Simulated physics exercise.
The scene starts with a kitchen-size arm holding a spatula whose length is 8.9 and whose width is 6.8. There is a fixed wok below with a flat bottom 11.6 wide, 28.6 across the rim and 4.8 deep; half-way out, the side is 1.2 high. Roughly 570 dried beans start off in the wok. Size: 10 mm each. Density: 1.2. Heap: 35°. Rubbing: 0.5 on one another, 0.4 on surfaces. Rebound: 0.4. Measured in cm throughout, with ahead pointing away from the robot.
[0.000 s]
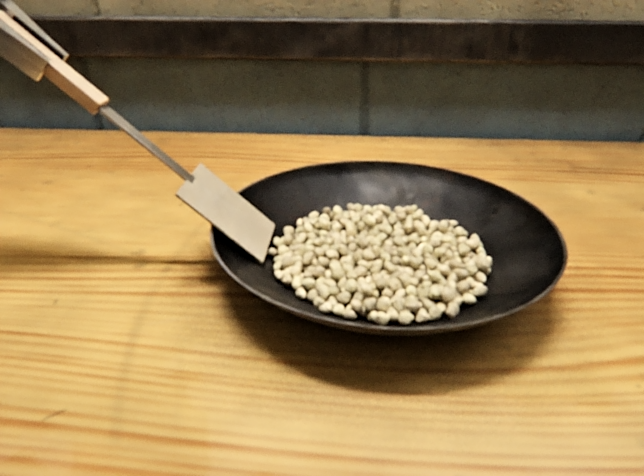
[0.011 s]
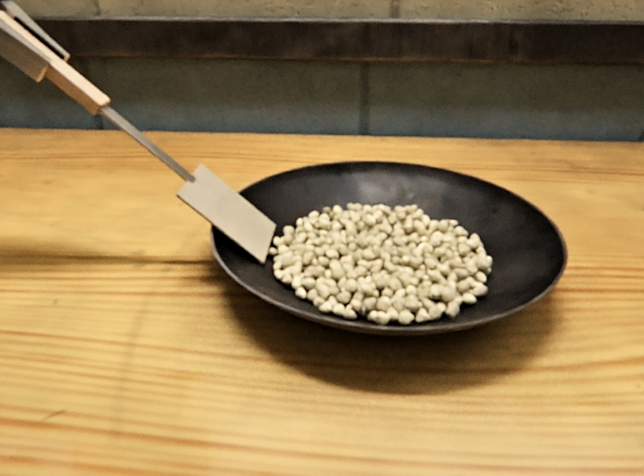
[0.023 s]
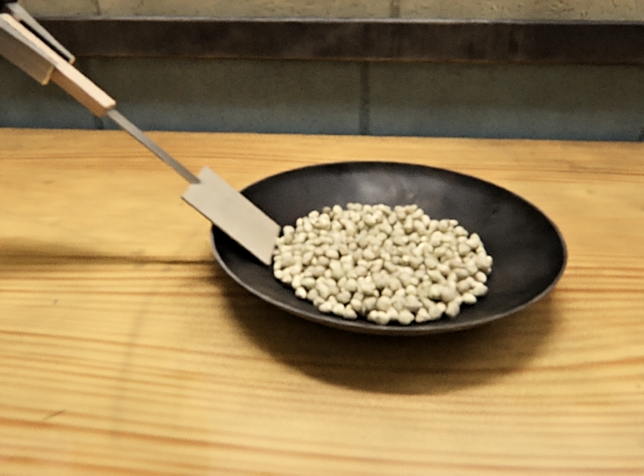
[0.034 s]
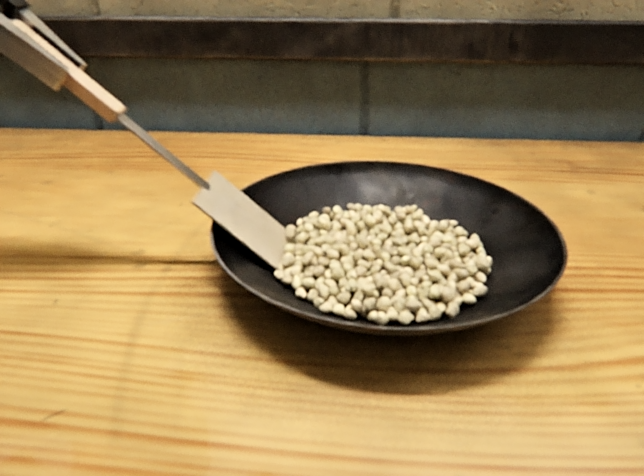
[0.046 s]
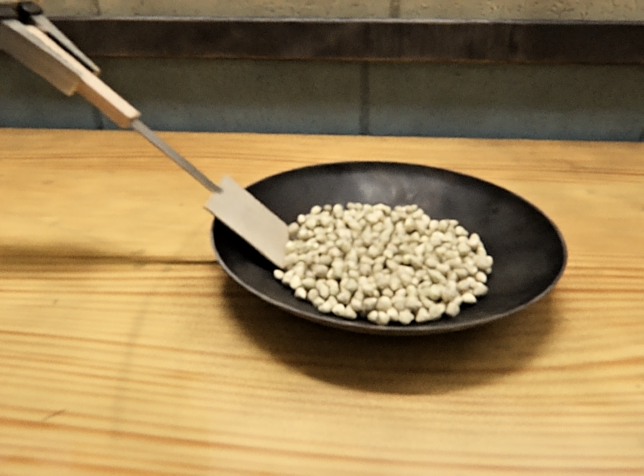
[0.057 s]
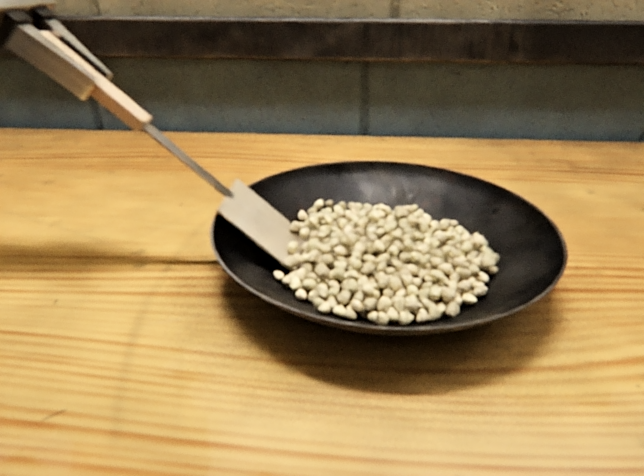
The video shows a spatula held by a robotic arm resting at the left side of a dark wok of pale dried beans on a wooden surface, then sliding slightly rightward and nudging the nearest beans.
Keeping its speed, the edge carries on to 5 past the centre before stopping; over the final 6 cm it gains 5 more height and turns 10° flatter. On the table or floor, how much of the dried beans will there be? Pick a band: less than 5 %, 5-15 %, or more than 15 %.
It falls in the band less than 5 %.
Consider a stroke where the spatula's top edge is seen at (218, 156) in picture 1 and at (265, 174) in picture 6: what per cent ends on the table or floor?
Around 5 per cent finishes on the table or floor.
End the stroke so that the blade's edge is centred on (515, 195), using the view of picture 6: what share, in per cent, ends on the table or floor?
The share ending on the table or floor is about 15 per cent.
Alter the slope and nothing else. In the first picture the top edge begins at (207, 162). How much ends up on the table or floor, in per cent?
Roughly 0%.
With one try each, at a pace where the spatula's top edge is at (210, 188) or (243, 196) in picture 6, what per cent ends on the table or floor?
Estimates: Near 0 %, near 10 %.
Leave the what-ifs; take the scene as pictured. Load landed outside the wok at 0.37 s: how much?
I'd say close to 2 in a hundred.
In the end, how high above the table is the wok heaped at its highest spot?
Height at rest: Roughly 5.0 cm.
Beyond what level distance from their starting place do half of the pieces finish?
It comes to some 4 cm.
After 0.10 s, sloping 43°, highest piece 5 above the table; 571 in the wok.
After 0.15 s, sloping 39°, highest piece 5 above the table; 571 in the wok.
After 0.37 s, sloping 33°, highest piece 5 above the table; 555 in the wok, 13 on the table or floor, 3 on the blade or in flight.
After 1.42 s, sloping 33°, highest piece 5 above the table; 555 in the wok, 16 on the table or floor.
In the end, 555 in the wok, 16 on the table or floor. That is 3 % on the table or floor.
